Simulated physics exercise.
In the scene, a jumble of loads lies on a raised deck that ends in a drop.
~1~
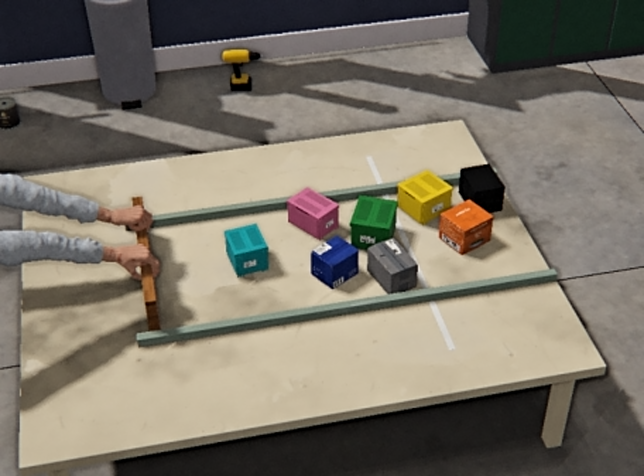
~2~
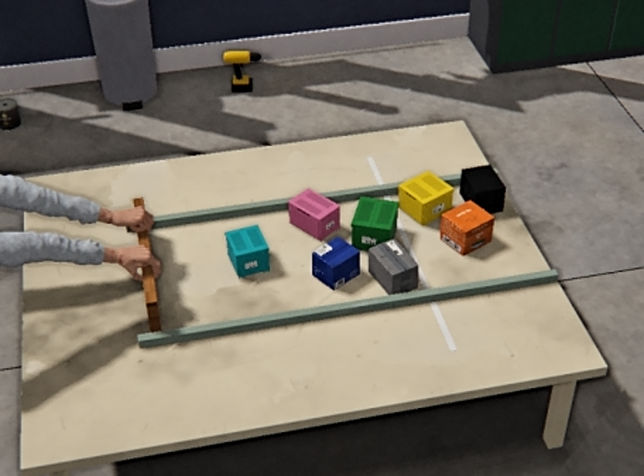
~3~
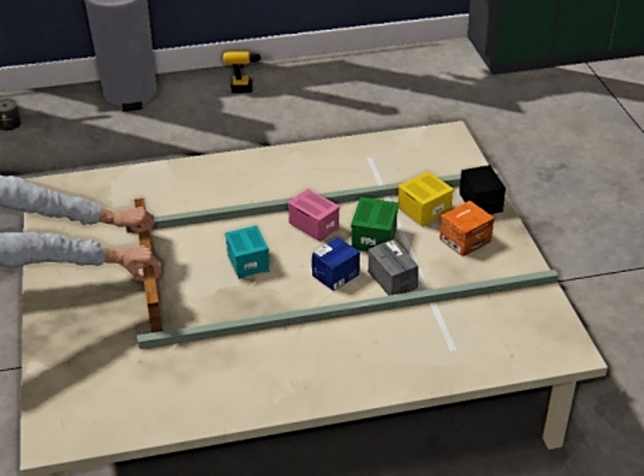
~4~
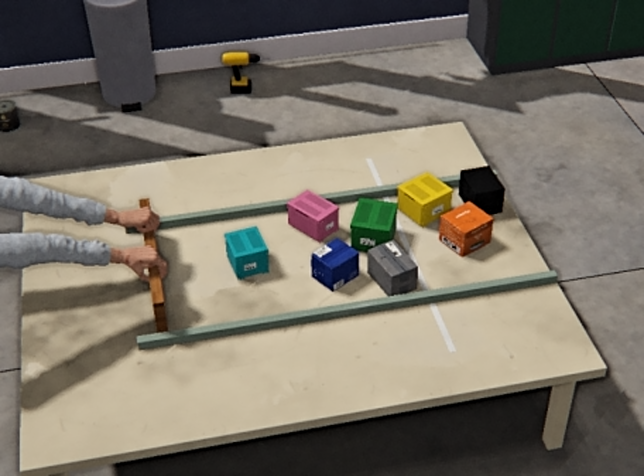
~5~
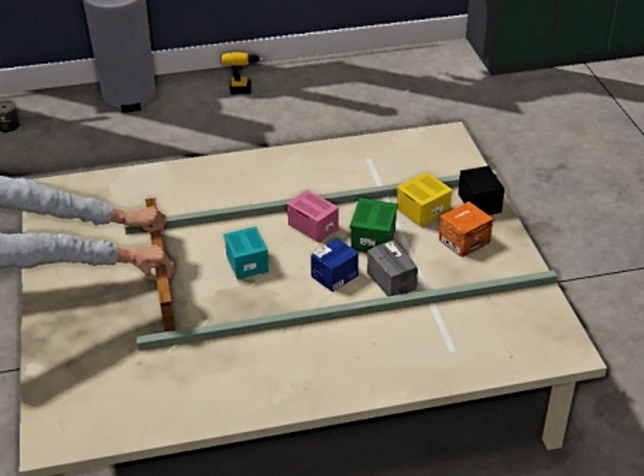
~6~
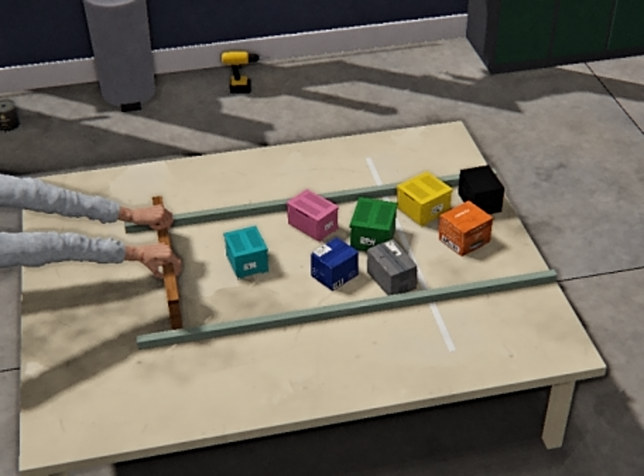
A wooden plank held by two hands slides slightly right between rails toward several colourful boxes.
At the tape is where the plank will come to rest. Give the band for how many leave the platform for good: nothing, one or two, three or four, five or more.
I expect none of them to drop off the edge.
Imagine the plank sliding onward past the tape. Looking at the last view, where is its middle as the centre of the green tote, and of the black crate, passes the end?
First it's close to (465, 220), next close to (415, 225).
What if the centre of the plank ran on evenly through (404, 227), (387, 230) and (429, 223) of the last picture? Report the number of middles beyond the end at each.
0; 0; 1.
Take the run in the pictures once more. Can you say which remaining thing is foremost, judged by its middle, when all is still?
It is the black crate.
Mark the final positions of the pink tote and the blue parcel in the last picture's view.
Pink tote: (417, 198); blue parcel: (434, 254).
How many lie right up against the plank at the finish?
Well, it touches 3.
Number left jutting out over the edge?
The count is 1.
Soon after, none off yet; black crate at rest near (481, 191); orange box at rest near (465, 229); yellow tote at rest near (424, 199).
At rest, the number that fall off is zero.
